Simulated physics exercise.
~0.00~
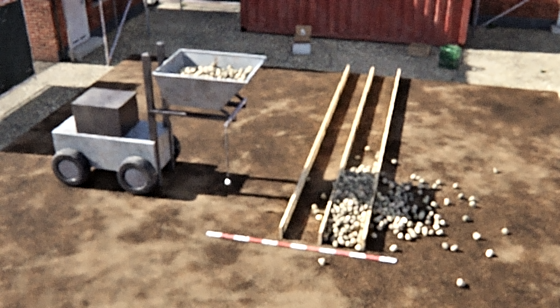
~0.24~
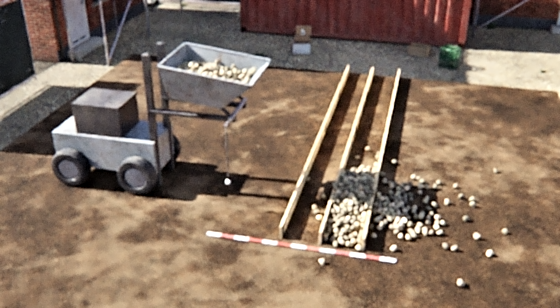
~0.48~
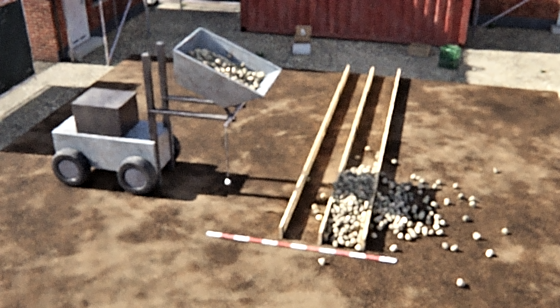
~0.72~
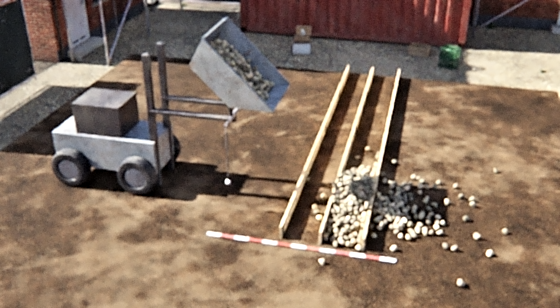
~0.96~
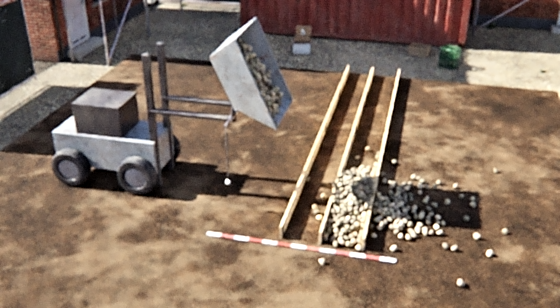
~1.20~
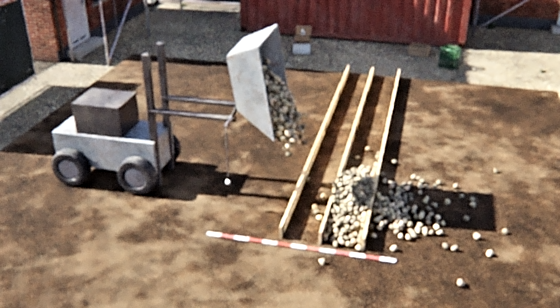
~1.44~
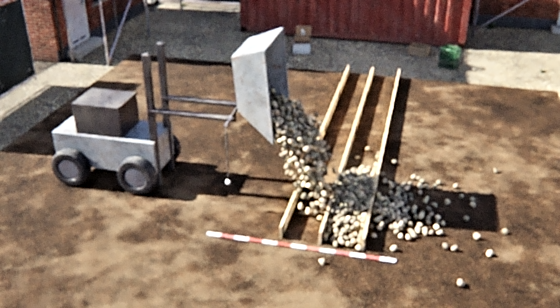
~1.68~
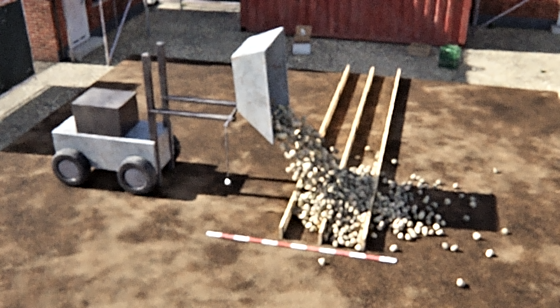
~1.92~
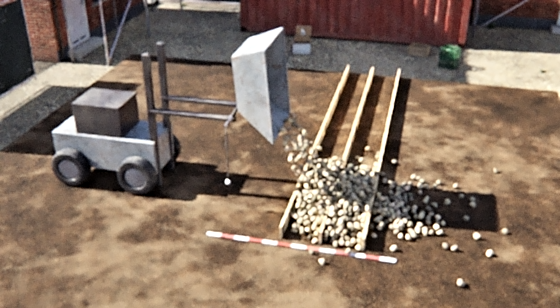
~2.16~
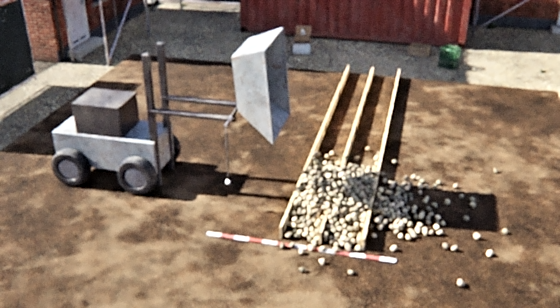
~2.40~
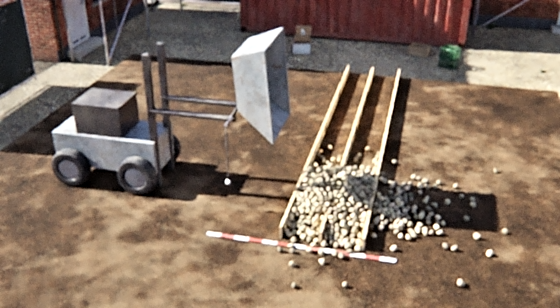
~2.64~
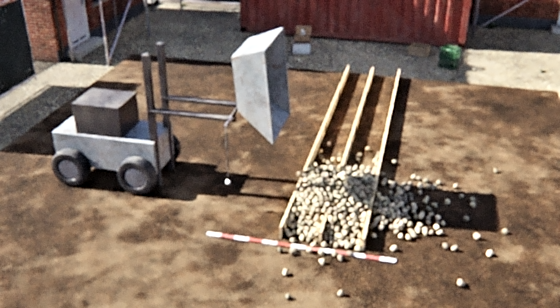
A grey forklift-like machine with black wheels stands at the left of a brown dirt yard, seen from above, holding up a metal skip of pale cobbles. To the right, three long wooden planks lie beside an earlier heap of stones, with a red and white staff in front and a red container behind. The skip tips steadily to the right until it hangs nearly upright. Cobbles pour out in a stream, landing around the planks and filling the nearer bay, while some spill into the farther one. The skip stays tipped and empty, and a few stones roll forward past the staff and lie scattered.
